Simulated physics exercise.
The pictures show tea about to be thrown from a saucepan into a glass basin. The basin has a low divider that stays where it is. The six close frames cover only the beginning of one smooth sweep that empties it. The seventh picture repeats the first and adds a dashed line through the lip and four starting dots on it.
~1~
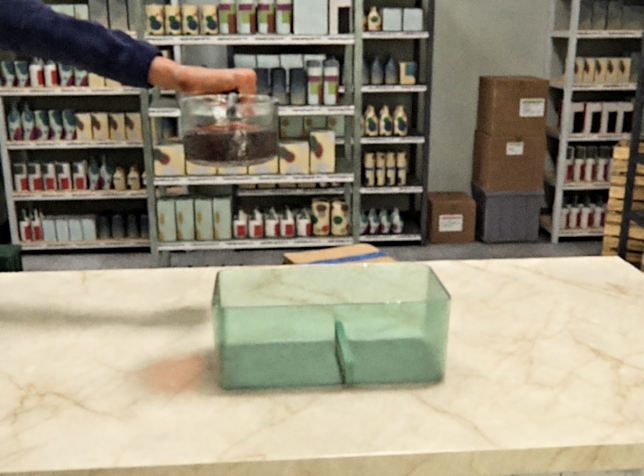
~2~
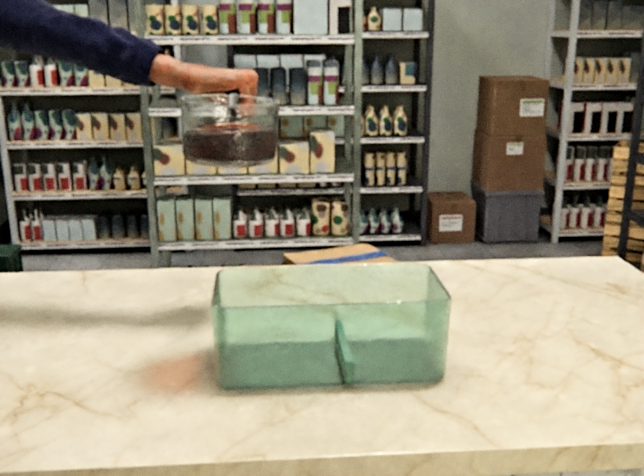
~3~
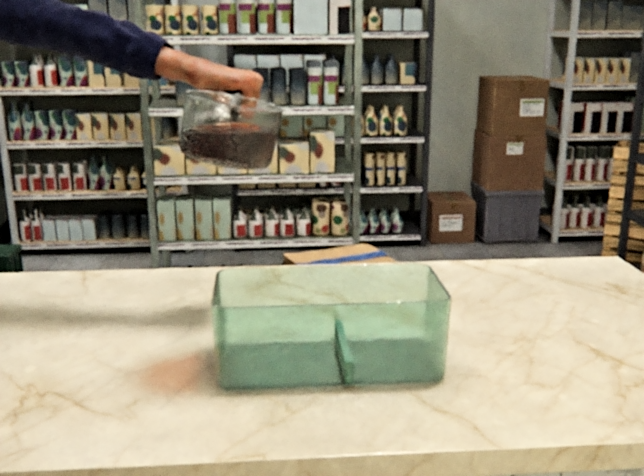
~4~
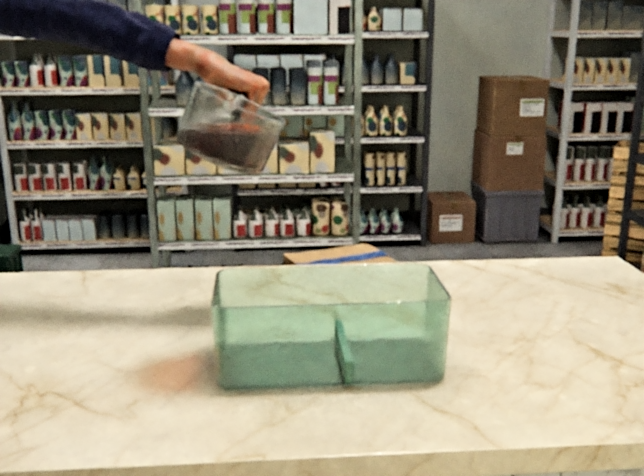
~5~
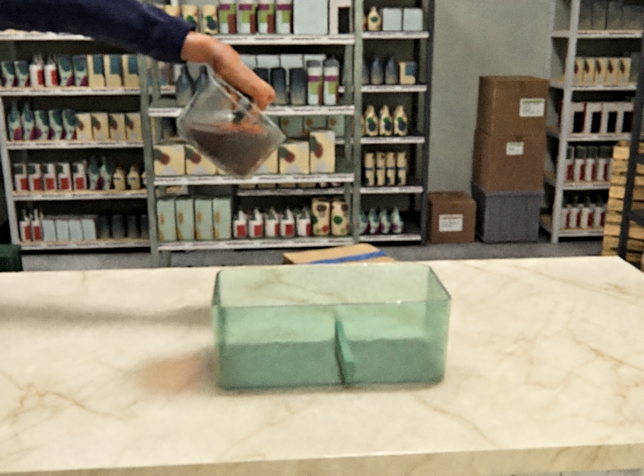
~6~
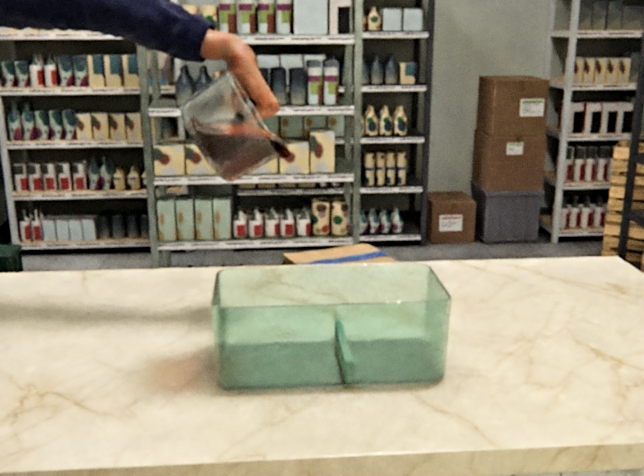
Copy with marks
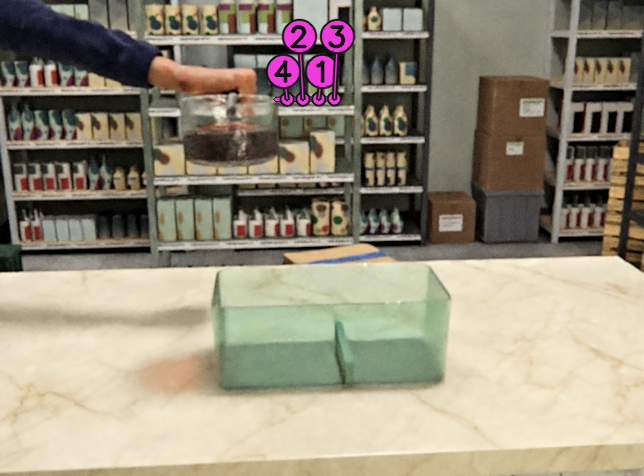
The video shows a hand holding a clear container of dark liquid above a divided glass basin on a marble-patterned counter, then tilting it steadily to the right until the liquid begins to pass over its lip.
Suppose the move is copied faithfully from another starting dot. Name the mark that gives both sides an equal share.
Go for 2.
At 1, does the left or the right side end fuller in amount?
More ends on the right.
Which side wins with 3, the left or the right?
The right side.
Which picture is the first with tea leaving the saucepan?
Picture 6.
On the marked copy, 1 at (318, 99); 2 at (302, 99); 3 at (334, 98); 4 at (287, 99).
Choosing 1, about 27 % ends left of the wall and 70 % right of it; 3 % is lost outside.
Choosing 2, about 49 % ends left of the wall and 48 % right of it; 3 % is lost outside.
Choosing 3, about 15 % ends left of the wall and 80 % right of it; 4 % is lost outside.
Choosing 4, about 72 % ends left of the wall and 24 % right of it; 4 % is lost outside.
